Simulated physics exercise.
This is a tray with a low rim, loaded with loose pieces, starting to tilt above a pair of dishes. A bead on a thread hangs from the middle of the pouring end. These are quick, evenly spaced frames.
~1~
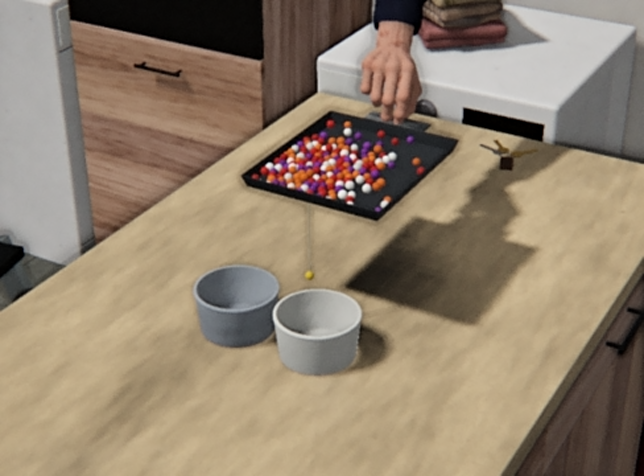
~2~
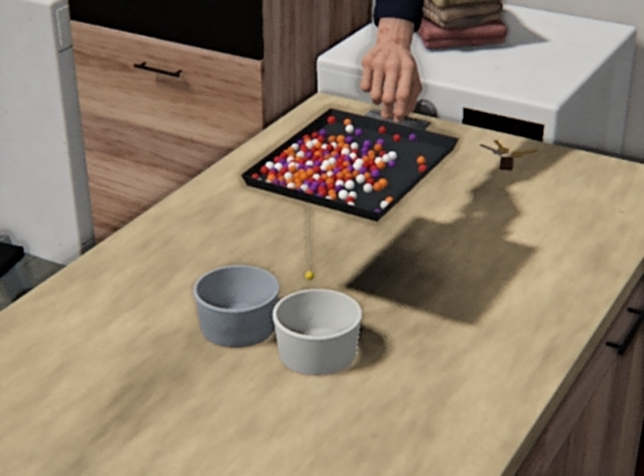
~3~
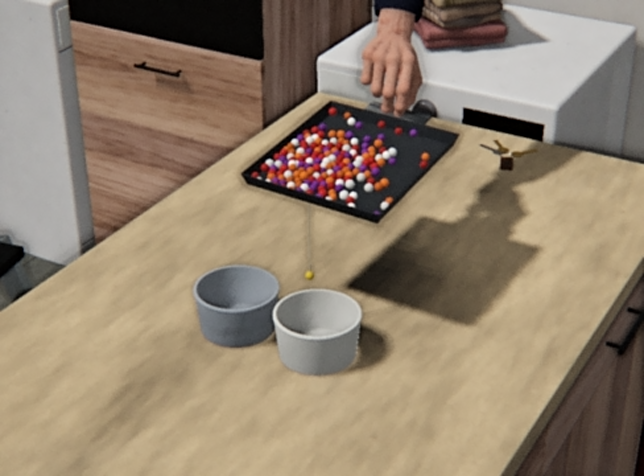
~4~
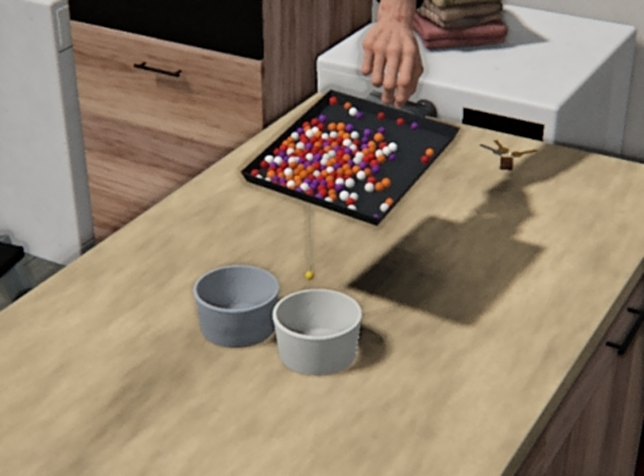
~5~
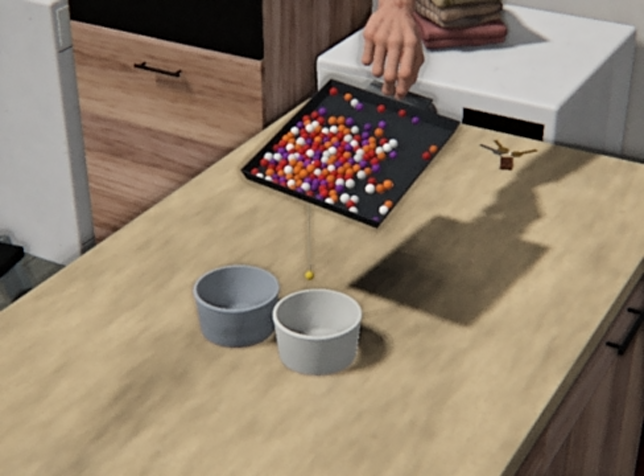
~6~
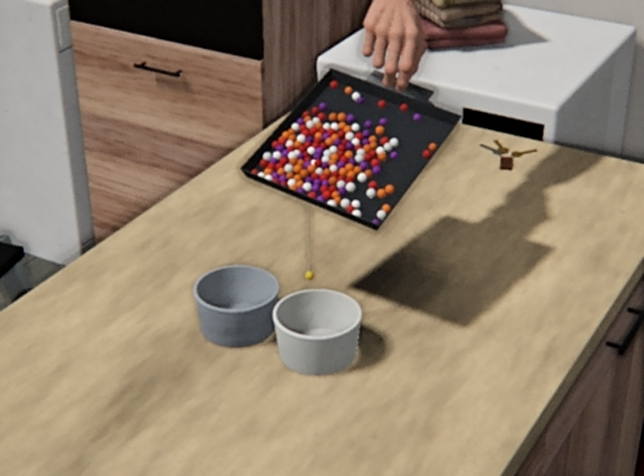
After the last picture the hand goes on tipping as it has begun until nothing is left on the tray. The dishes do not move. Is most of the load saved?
Together they catch less than half.
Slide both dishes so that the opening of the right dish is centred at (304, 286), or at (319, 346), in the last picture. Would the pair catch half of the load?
First less than half, then less than half.
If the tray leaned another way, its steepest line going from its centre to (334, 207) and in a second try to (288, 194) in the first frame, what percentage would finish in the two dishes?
The first gives 60 %, the second 90 %.
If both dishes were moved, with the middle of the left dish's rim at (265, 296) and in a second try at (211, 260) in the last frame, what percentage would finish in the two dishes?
Near 70 % and 0 %.
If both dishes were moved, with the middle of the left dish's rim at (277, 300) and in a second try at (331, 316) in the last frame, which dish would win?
At the first place the dish on the right, at the second the left one.
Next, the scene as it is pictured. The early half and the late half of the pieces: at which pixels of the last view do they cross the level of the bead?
First near (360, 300), later near (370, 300).
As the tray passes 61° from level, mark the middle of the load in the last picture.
Around (353, 217).
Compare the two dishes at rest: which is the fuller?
The winner is right.
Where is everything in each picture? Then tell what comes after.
The first frame shows corners of the pouring end at (247, 174) and (378, 209), level; middle of the load at (325, 169), round plastic beads; left dish at (214, 323); right dish at (296, 351); bead on its thread at (310, 276).
The second frame shows corners of the pouring end at (247, 174) and (378, 210), level; middle of the load at (325, 168).
The third frame shows corners of the pouring end at (247, 173) and (378, 212), tipped barely, lowest at the right corner; middle of the load at (325, 166), a small part on the move.
The fourth frame shows corners of the pouring end at (247, 171) and (378, 215), tipped a little, lowest at the right corner; middle of the load at (325, 162), a small part on the move.
The fifth frame shows corners of the pouring end at (247, 169) and (377, 218), tipped a little, lowest at the right corner; middle of the load at (325, 160), a small part on the move.
The sixth frame shows corners of the pouring end at (246, 167) and (377, 221), tipped clearly, lowest at the right corner; middle of the load at (326, 160), about two thirds on the move; left dish at (214, 323); right dish at (296, 351).
Soon, tray tipped steeply; about two thirds on the tray; a small part in the right dish; a small part outside both; about a quarter in the air.
A while on, tray tipped right over; a stray few on the tray; about a third in the right dish; about two thirds outside both; a stray few in the air.
Towards the end, tray tipped past a quarter turn; about a third in the right dish; about two thirds outside both.
Finally, tray tipped past a quarter turn; about a third in the right dish; none in the left dish; about two thirds outside both.
